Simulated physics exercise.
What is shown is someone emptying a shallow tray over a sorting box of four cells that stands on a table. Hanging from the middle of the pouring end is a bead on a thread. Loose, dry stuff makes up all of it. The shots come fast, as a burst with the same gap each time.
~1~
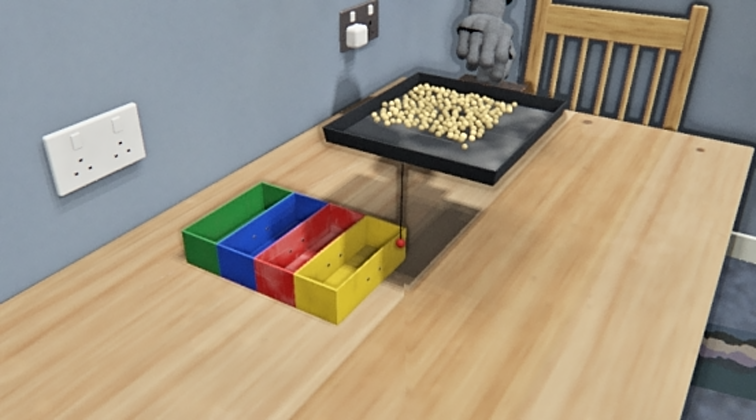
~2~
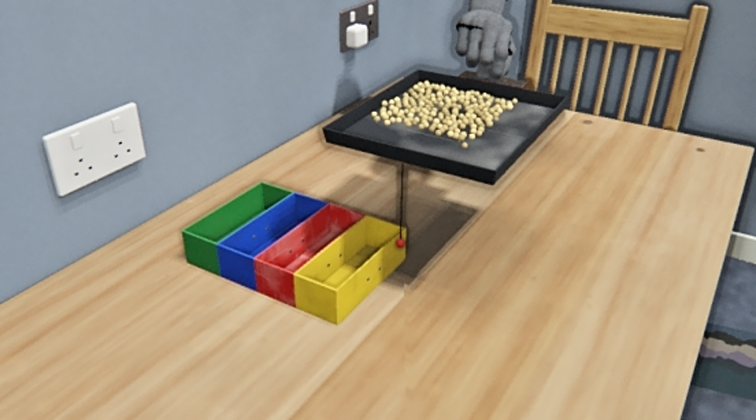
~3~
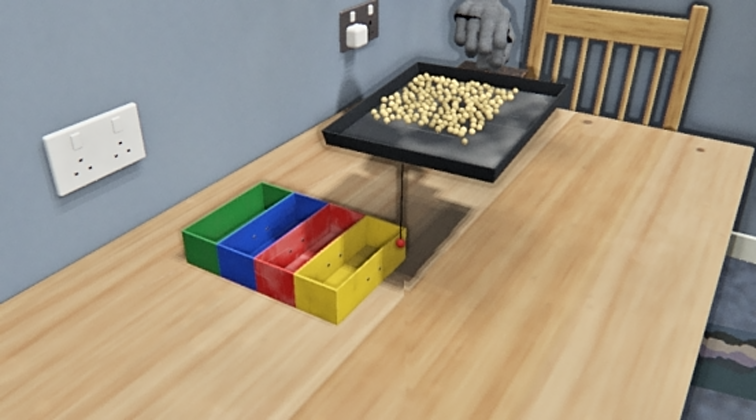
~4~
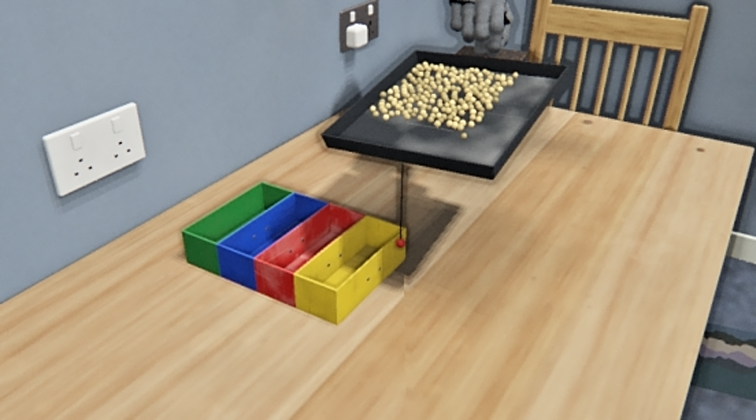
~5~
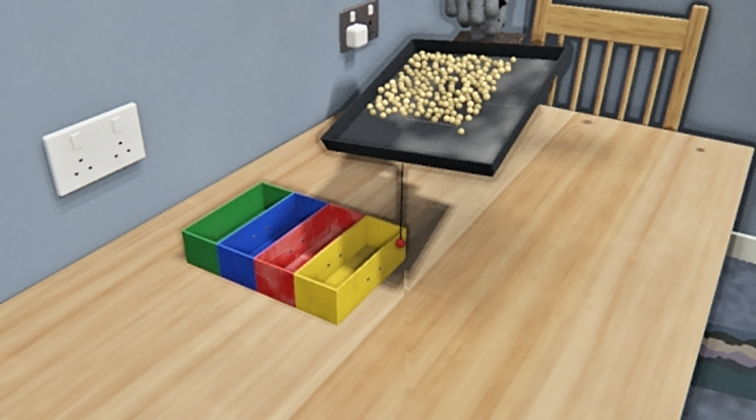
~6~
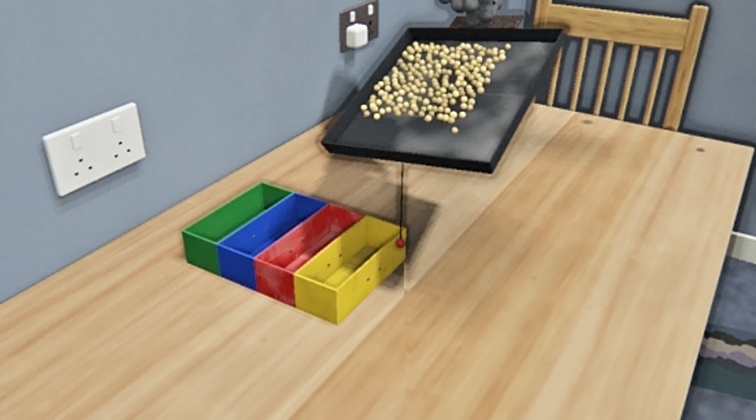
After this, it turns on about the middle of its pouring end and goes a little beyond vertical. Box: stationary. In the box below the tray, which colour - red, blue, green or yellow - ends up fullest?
The fullest is red.
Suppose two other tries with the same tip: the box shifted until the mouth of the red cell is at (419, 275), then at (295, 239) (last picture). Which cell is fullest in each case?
So the first one goes to green and the second to yellow.
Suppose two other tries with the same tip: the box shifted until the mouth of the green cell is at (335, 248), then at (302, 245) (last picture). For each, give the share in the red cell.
Near 0 % and 0 %.
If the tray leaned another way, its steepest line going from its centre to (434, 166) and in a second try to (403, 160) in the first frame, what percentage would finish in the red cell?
First some 0, then 20 per cent.
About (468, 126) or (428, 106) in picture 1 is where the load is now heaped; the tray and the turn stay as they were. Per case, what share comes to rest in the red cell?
First case: Some 60 %; second case: Some 80 %.
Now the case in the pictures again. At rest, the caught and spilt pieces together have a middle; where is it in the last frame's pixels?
Somewhere around (315, 269) in the final view.
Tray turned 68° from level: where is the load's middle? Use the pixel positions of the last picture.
Centre estimate: (346, 156).
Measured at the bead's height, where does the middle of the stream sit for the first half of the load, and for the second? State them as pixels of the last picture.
The leading part at (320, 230), the rest of it at (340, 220).
Shortly afterwards, tray tipped steeply; near two thirds on the tray; a little in the red cell; only a few in the yellow cell; only a few in the blue cell; near a quarter falling or outside the box.
Next, tray tipped past a quarter turn; a little on the tray; near half in the red cell; near a quarter in the yellow cell; only a few in the blue cell; near a quarter falling or outside the box.
Some moments later, tray tipped past a quarter turn; near two thirds in the red cell; near a third in the yellow cell; only a few in the blue cell; only a few falling or outside the box.
In the end, tray tipped past a quarter turn; near two thirds in the red cell; near a third in the yellow cell; only a few in the blue cell; none at all in the green cell; only a few outside the box.
